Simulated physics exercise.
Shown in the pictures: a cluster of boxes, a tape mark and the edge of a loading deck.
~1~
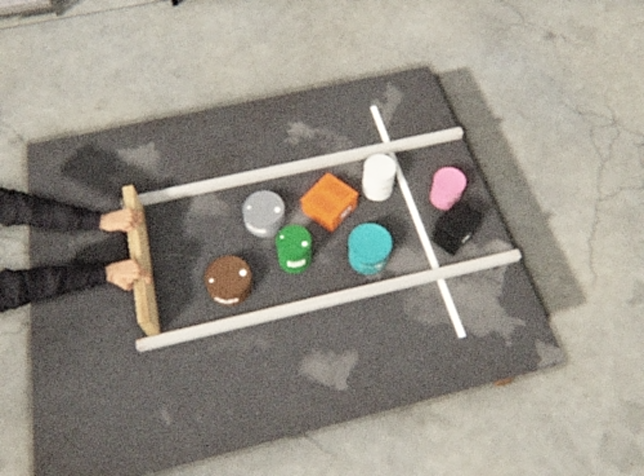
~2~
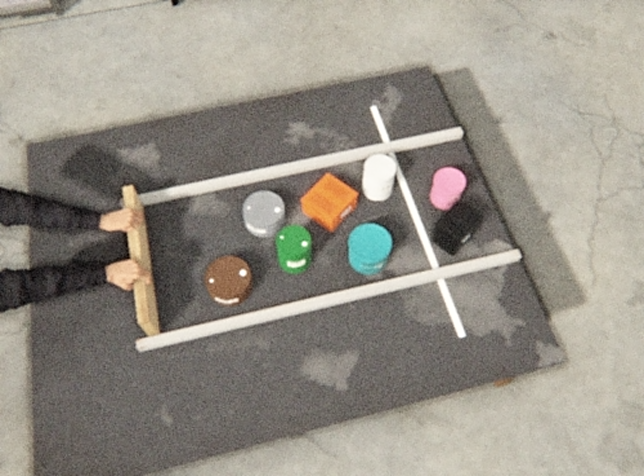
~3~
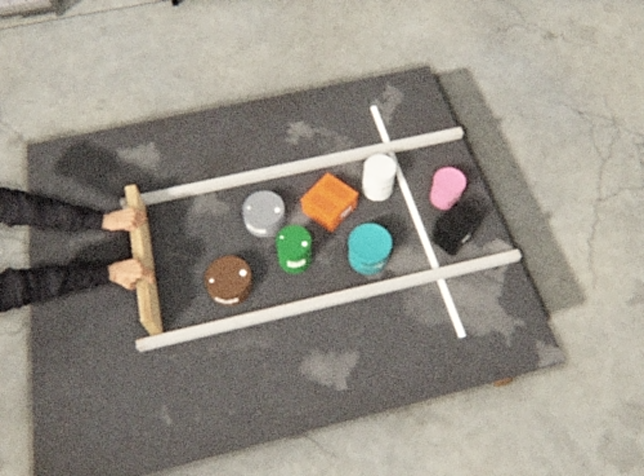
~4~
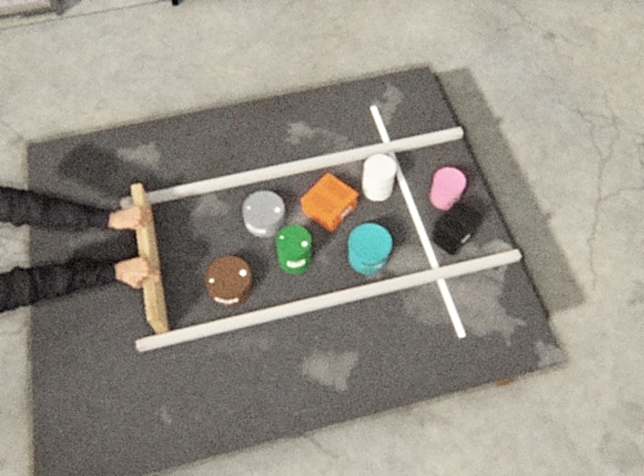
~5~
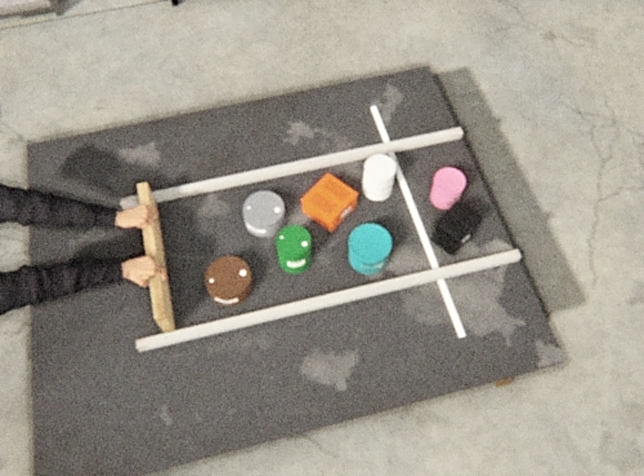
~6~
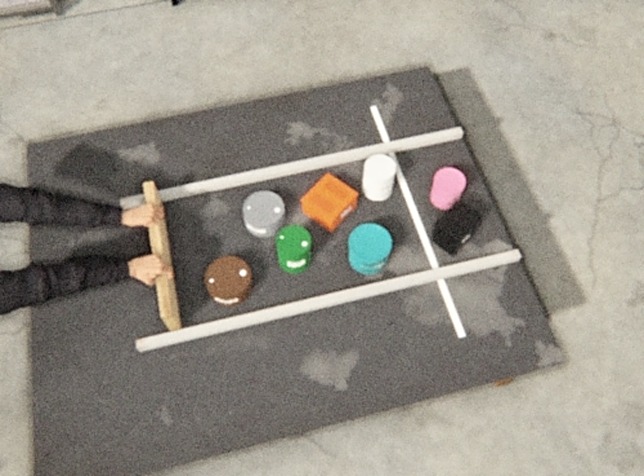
To begin with, two hands hold a wooden plank at the left end of two pale rails, with eight colourful boxes and canisters resting to its right on a dark deck. The hands then slide the plank slowly a short way right, towards the brown one, while every object stays still.
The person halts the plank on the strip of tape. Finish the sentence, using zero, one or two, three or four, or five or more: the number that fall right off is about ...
The number that fall right off is about one or two.
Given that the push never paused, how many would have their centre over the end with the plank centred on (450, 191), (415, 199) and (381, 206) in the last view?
By position: 5 / 2 / 0.
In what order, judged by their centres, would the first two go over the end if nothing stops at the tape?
First the white canister, then the black tote.
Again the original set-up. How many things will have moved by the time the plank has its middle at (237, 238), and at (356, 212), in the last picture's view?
Counts: 2 and 7.
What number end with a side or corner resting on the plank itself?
The count in contact is 3.
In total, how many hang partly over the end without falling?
The overhang total is 1.
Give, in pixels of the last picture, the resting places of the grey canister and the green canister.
Roughly at (418, 165) and at (430, 197), in that order.
Soon after, none off yet; pink pail at rest near (447, 189); black tote at rest near (454, 230); white canister at rest near (379, 178).
In the end, the number that fall off is one or two; gone, white canister and black tote.
